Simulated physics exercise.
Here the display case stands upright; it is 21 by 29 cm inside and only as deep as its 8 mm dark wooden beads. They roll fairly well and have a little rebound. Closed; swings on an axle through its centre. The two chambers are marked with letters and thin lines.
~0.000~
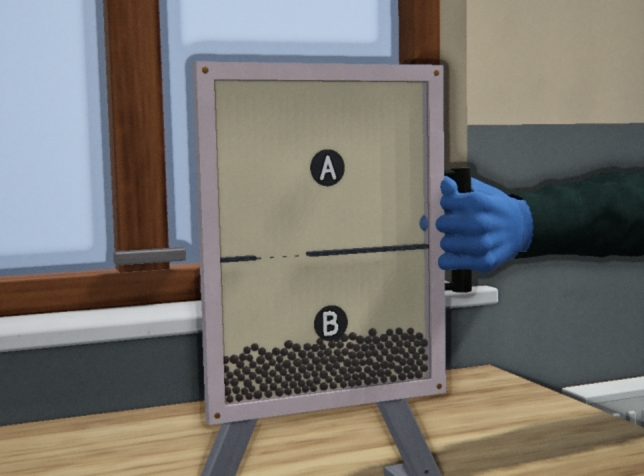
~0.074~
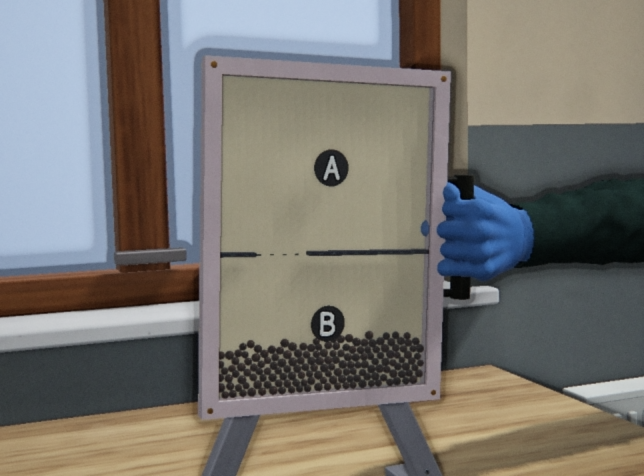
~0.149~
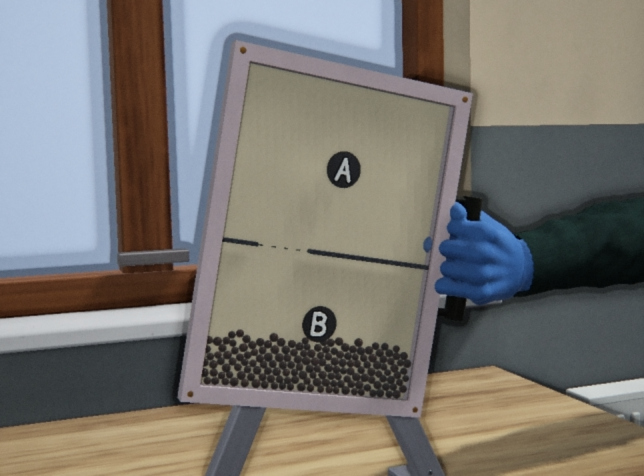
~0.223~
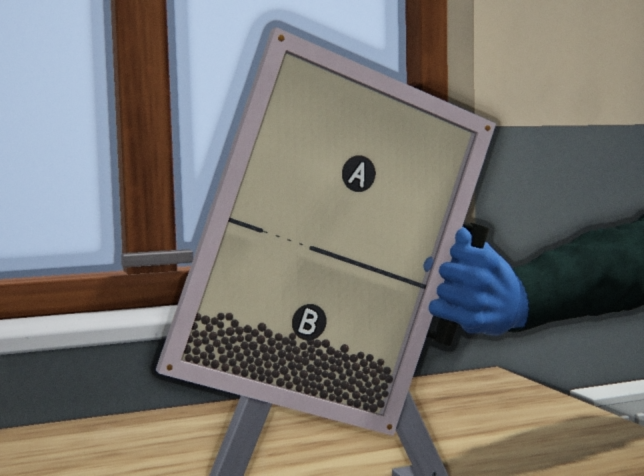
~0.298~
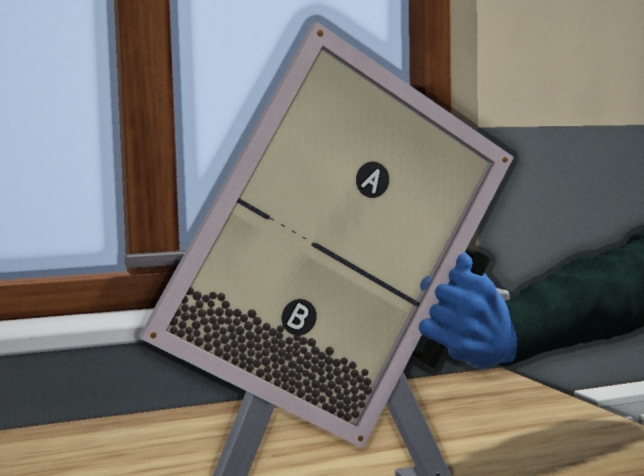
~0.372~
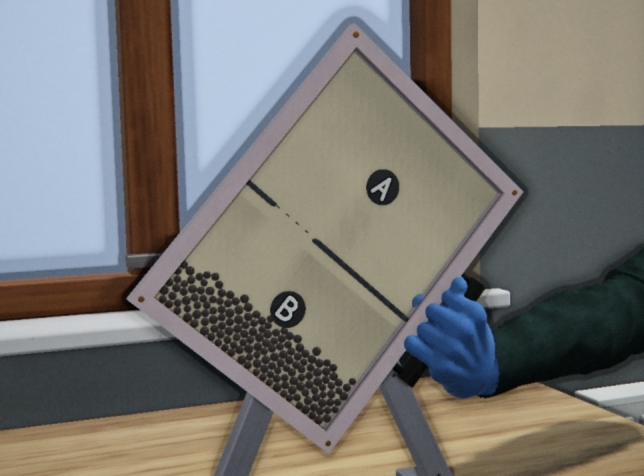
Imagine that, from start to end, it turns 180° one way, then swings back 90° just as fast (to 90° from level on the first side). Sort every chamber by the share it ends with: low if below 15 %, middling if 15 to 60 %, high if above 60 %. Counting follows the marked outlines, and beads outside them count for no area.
A: Middling; B: High.
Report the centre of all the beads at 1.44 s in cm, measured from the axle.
Position estimate: Left 4 cm, above 5 cm.
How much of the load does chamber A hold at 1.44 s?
It works out at about 5 percent.
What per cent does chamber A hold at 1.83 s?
30 %.
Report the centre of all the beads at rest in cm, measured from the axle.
It lies close to 2 centimetres left and 8 centimetres below.
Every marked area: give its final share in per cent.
Chamber A holds 30 and chamber B holds 70.
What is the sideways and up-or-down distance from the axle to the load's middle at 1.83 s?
Left: About 3 cm; below: About 4 cm.
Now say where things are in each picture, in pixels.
The first picture shows level; about 170 beads; beads' middle (330, 364); highest (373, 333); A (328, 168), B (331, 323).
The second picture shows turned 3° clockwise; beads' middle (325, 365); highest (251, 344).
The third picture shows turned 11° clockwise; beads' middle (311, 366); highest (240, 333); wall ends (218, 239) to (256, 244), (311, 251) to (428, 268).
The fourth picture shows turned 21° clockwise; beads' middle (294, 363); highest (197, 317).
The fifth picture shows turned 32° clockwise; beads' middle (277, 356); highest (190, 291).
The sixth picture shows turned 42° clockwise; beads' middle (261, 346); highest (184, 265); A (383, 187), B (288, 310).
After 1.44 s, it stands 180° clockwise; the beads' middle is 4 cm left of and 5 cm above the centre; A 5 %, B 95 %.
After 1.83 s, it stands 135° clockwise; the beads' middle is 3 cm left of and 4 cm below the centre; A 30 %, B 70 %.
After 2.22 s, it stands 90° clockwise; the beads' middle is in line with and 7 cm below the centre; A 30 %, B 70 %.
All still by 3.2 s, it stands 90° clockwise; A 30 %, B 70 %.
